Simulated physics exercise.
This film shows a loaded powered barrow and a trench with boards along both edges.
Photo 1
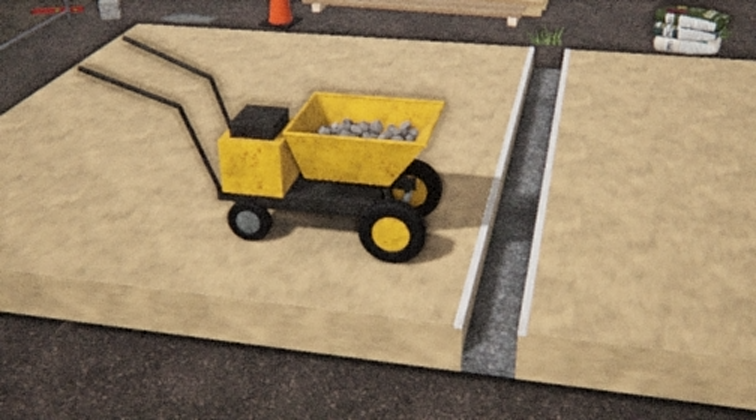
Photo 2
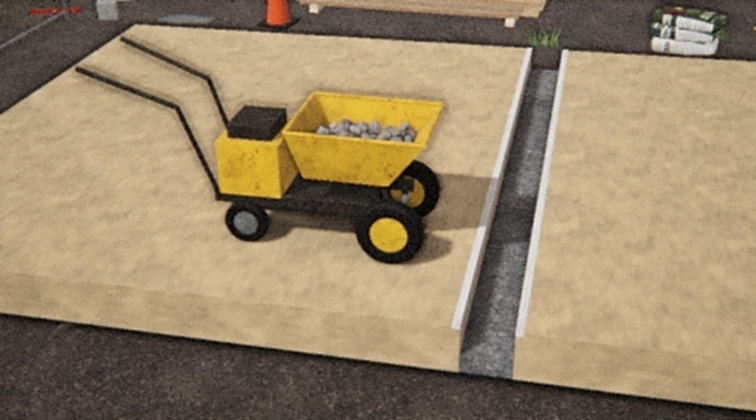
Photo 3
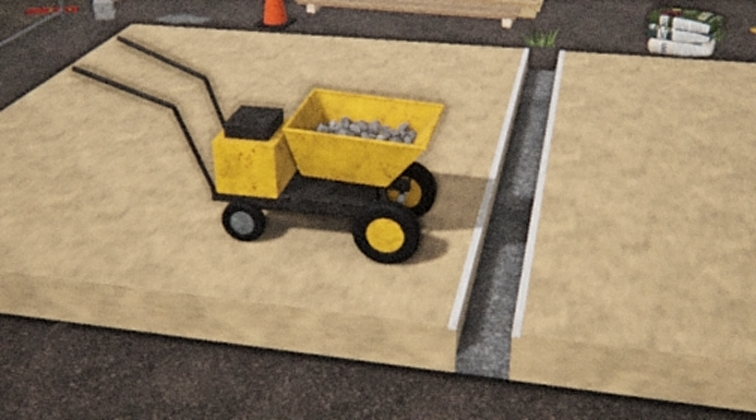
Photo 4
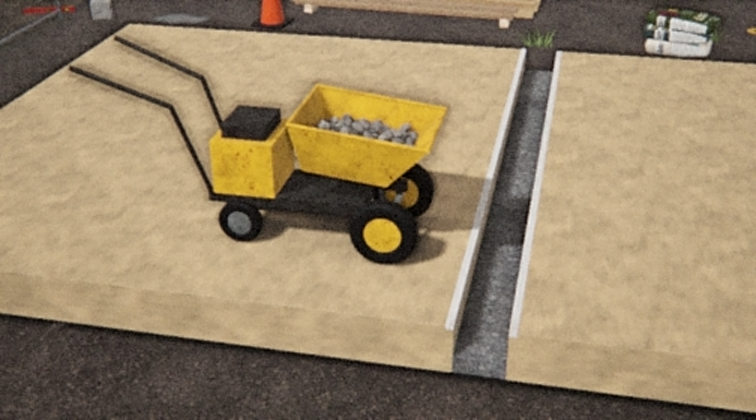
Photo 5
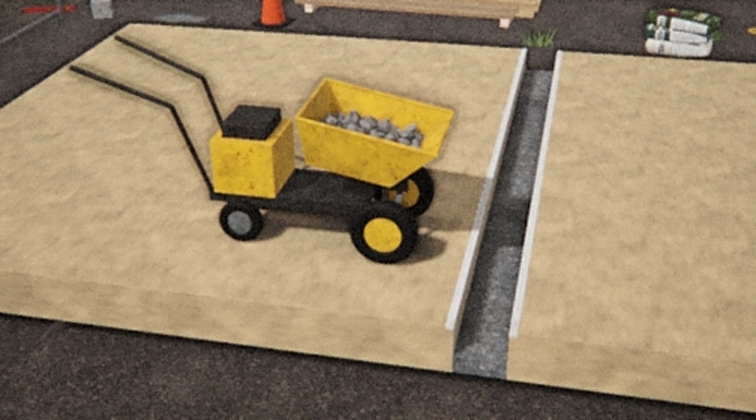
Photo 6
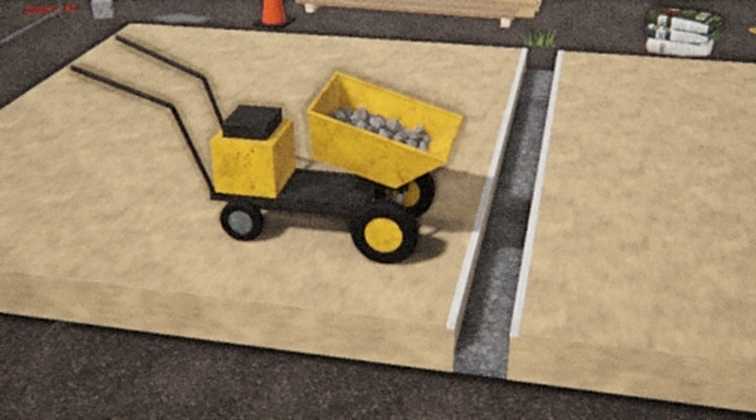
A yellow powered barrow loaded with grey stones standing beside a board-edged trench, its skip staying level, then tilting gradually toward the right.
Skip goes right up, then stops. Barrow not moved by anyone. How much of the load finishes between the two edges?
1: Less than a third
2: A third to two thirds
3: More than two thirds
Option 3: More than two thirds.
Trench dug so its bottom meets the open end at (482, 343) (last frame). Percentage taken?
Roughly 60 in a hundred.
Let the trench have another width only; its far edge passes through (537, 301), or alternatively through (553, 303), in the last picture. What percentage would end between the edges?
The share would be 100 % first and 100 % second.
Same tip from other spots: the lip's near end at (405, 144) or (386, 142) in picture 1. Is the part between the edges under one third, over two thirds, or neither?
The first stop gives above two thirds, while the second gives beyond two thirds.
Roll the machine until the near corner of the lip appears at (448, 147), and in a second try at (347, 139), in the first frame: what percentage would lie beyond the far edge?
About 60 % and 0 %.
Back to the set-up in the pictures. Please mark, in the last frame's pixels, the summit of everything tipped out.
Settled peak, approx. (539, 248).
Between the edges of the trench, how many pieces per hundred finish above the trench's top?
Roughly 0 %.
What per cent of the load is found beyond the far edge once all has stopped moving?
15 per cent.
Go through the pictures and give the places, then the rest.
The first picture shows lip of the skip near (425, 145), level; top of the load near (368, 139), broken stones; first edge of the trench near (467, 291); far edge near (528, 298), the trench over half as wide as the skip, and about half as deep as wide.
The second picture shows lip of the skip near (424, 147), level; top of the load near (367, 139).
The third picture shows lip of the skip near (425, 149), tipped barely; top of the load near (353, 137).
The fourth picture shows lip of the skip near (428, 152), tipped a little; top of the load near (341, 131).
The fifth picture shows lip of the skip near (436, 156), tipped a little; top of the load near (348, 128).
The sixth picture shows lip of the skip near (445, 161), tipped clearly; top of the load near (346, 127); first edge of the trench near (460, 292); far edge near (520, 299).
Shortly afterwards, skip tipped steeply; the whole lot in the skip.
Next, skip tipped right over; the bulk in the skip; a little in or heaped over the trench; only a few beyond it.
Some moments later, skip tipped right over; only a few in the skip; the bulk in or heaped over the trench; a little beyond it.
In the end, skip tipped right over; the bulk in or heaped over the trench; a little beyond it.
